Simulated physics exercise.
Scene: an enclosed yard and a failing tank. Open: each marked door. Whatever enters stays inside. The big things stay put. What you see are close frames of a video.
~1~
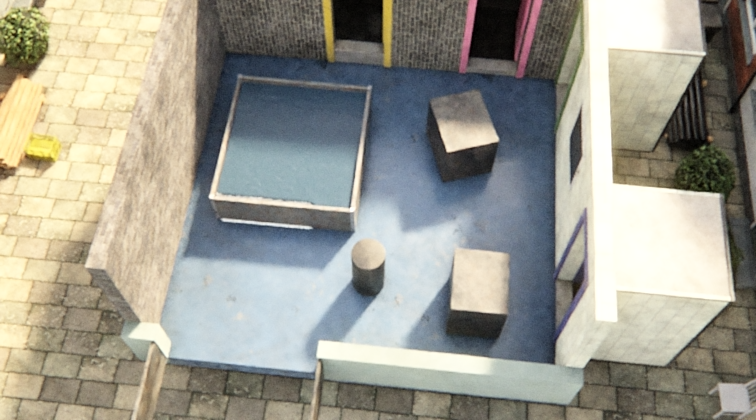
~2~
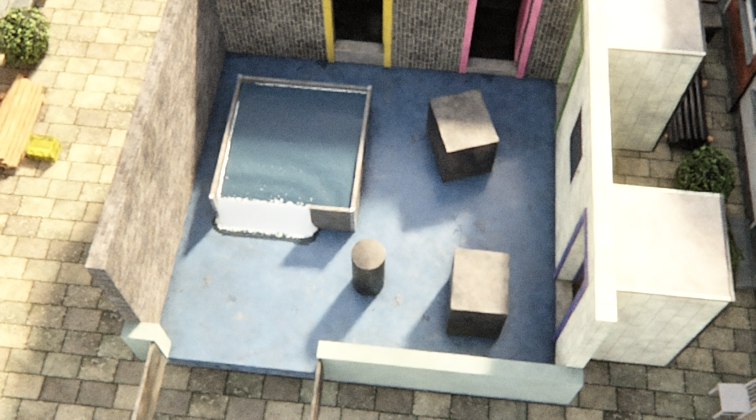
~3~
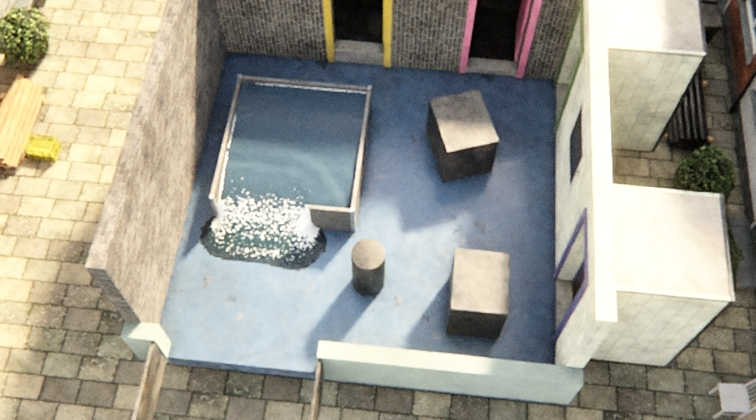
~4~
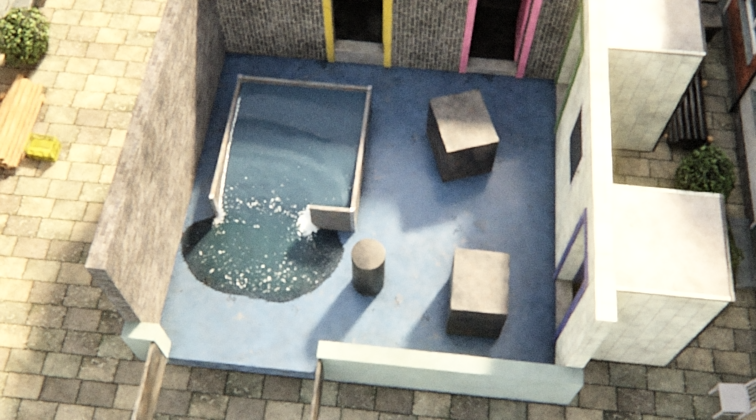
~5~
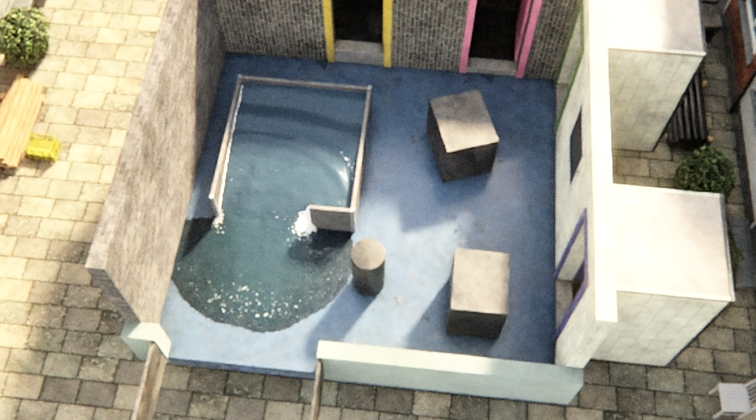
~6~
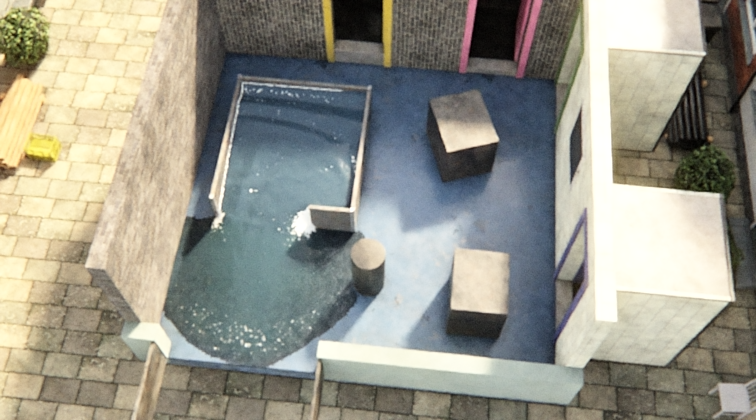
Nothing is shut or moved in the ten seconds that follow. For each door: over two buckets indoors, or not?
Result: The blue door swallows an okay amount of water; the pink door swallows an okay amount of water; the green door swallows an okay amount of water; the yellow door swallows an okay amount of water.
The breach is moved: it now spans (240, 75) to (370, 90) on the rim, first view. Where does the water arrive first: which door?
That one is the yellow door.
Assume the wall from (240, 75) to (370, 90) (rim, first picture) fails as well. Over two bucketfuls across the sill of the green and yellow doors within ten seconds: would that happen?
The green door exceeds the limit and the yellow door exceeds the limit.
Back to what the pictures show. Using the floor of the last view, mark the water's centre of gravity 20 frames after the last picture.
About (285, 212) in the last view.
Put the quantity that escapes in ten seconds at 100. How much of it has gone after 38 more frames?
It comes to around 80 per cent.
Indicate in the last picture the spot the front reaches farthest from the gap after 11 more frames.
The farthest wet spot is near (479, 373).
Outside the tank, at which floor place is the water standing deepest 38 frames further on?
It should be roughly at (164, 307).
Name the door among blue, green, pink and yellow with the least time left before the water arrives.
Looks like the one in blue.
A moment on, water covers 25 % of the floor; the blue door not reached, the pink door not reached, the green door not reached, the yellow door not reached.
Next, water covers 25 % of the floor; the blue door not reached, the pink door not reached, the green door not reached, the yellow door not reached.
Then, water covers 35 % of the floor; the blue door not reached, the pink door not reached, the green door not reached, the yellow door not reached.
Later, water covers 45 % of the floor; the blue door wet at the sill, nothing in, the pink door not reached, the green door not reached, the yellow door not reached.
In the end, water covers 50 % of the floor; the blue door wet at the sill, nothing in, the pink door not reached, the green door not reached, the yellow door not reached.
